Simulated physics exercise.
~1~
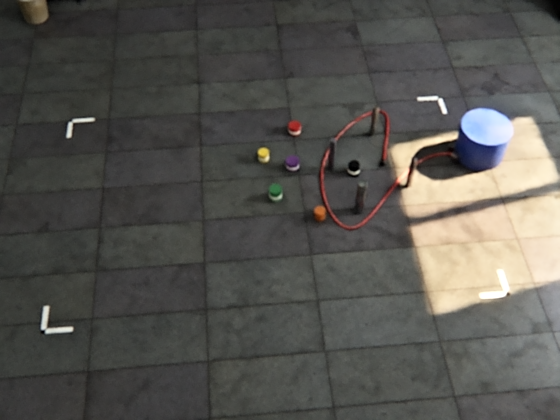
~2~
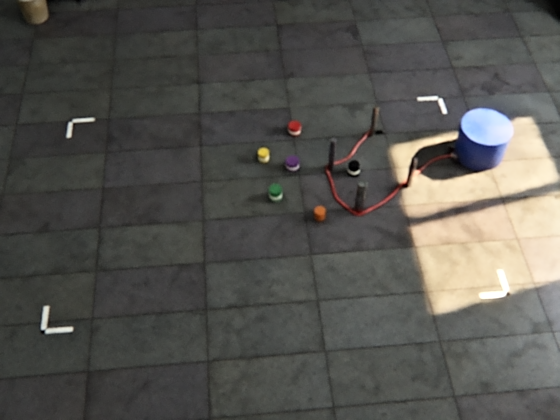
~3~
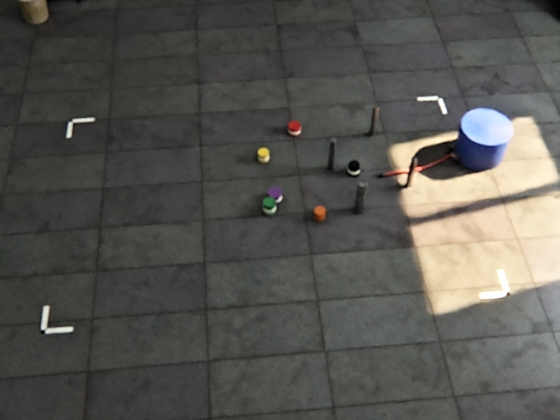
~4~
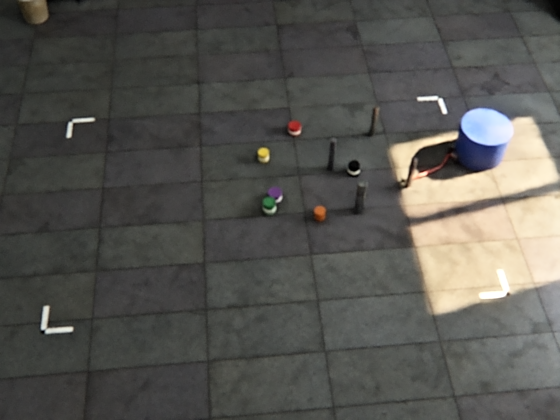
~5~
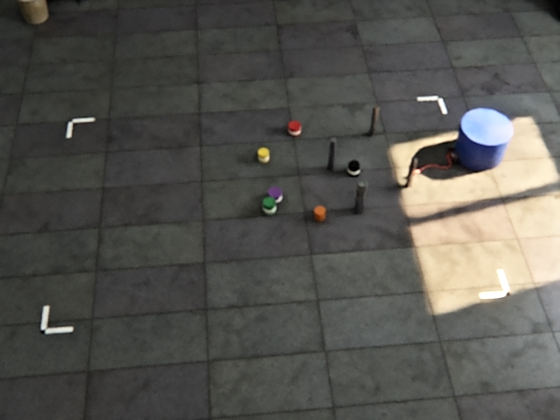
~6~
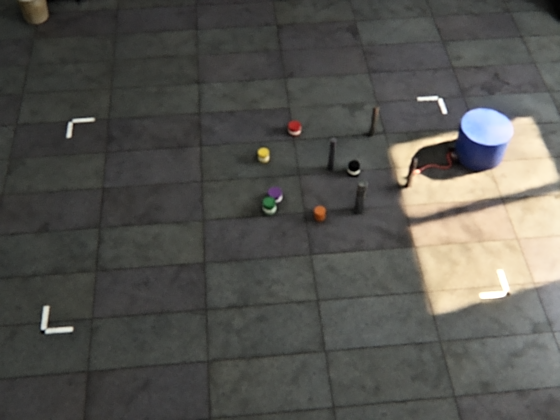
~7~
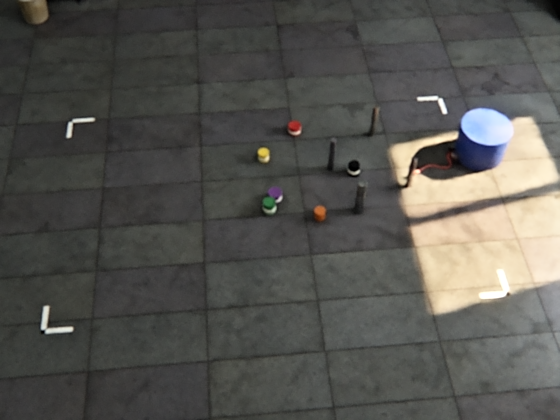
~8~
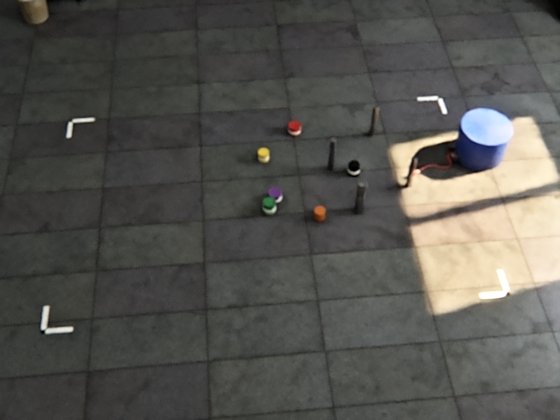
On a dark tiled floor with white corner marks, a red cord runs from a blue drum in a patch of sunlight and loops around several dark upright posts. Small containers with red, yellow, purple, green, black and orange tops stand nearby. The loop tightens and the cord slips away from the posts, drawing back to the right toward the drum. As it goes, the purple and green containers shift a short way down and to the left, ending close together. The cord shortens to a small stretch beside the drum and stays there, while the other containers remain in place.
